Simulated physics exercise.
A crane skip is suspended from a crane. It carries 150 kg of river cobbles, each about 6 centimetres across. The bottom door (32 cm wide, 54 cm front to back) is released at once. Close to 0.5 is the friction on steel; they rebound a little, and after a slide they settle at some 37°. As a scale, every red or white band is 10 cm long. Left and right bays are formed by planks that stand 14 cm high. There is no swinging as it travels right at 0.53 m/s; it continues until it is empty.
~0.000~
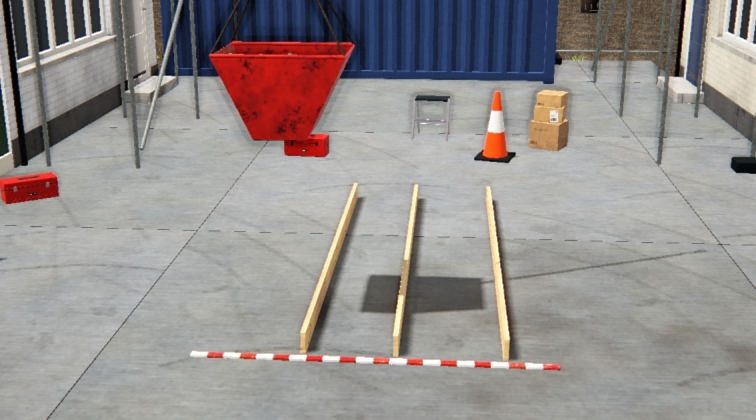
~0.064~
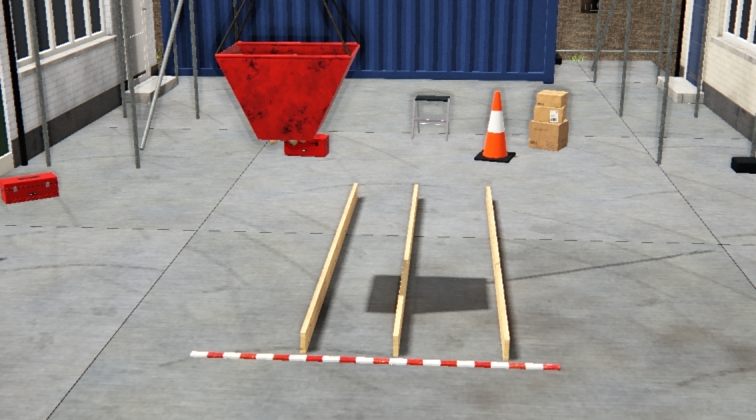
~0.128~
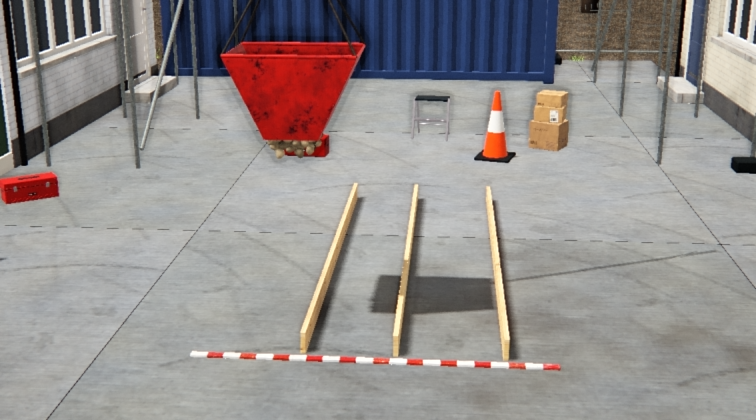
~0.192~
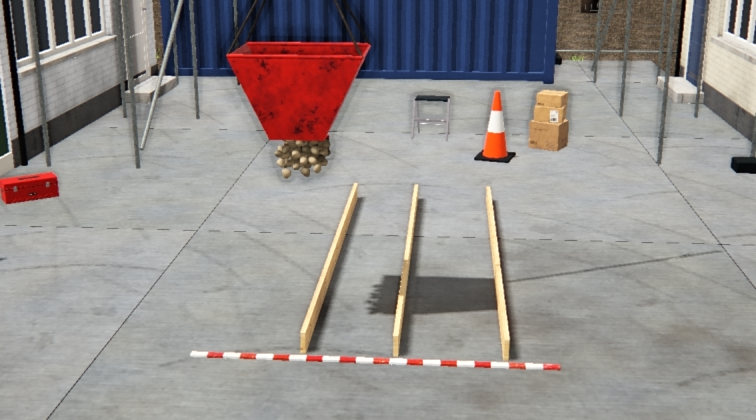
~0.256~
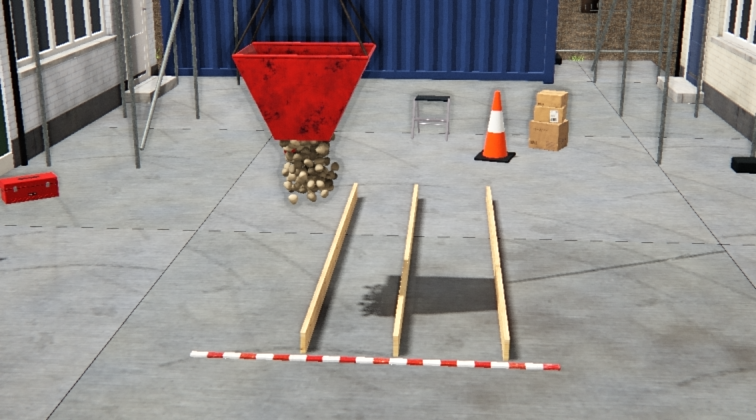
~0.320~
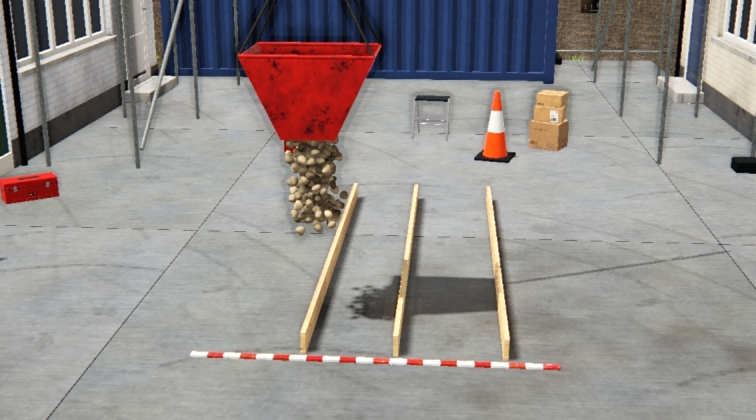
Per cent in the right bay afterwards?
4 per cent.
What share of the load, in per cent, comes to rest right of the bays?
About 0 percent.
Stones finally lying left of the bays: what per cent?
Roughly 5 percent of it.
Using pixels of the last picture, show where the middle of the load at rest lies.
They settle centred roughly at (359, 304).
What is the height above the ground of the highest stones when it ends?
Max stone height at rest approx 24 cm.
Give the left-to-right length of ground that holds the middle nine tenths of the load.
About 60 cm.
After 0.7 s, 1 % in the crane skip, 5 % falling or lying left of the bays, 94 % falling or lying in the left bay; the stones farthest right are at (393, 303).
After 1.1 s, 0 % in the crane skip, 6 % falling or lying left of the bays, 91 % falling or lying in the left bay, 3 % falling or lying in the right bay; the stones farthest right are at (438, 304).
After 1.7 s, 0 % in the crane skip, 6 % falling or lying left of the bays, 90 % falling or lying in the left bay, 4 % falling or lying in the right bay; the stones farthest right are at (484, 299).
After 2.6 s, 0 % in the crane skip, 6 % falling or lying left of the bays, 90 % falling or lying in the left bay, 4 % falling or lying in the right bay; the stones farthest right are at (484, 299).
After 4.5 s, 0 % in the crane skip, 6 % left of the bays, 90 % in the left bay, 4 % in the right bay; the stones farthest right are at (484, 299).
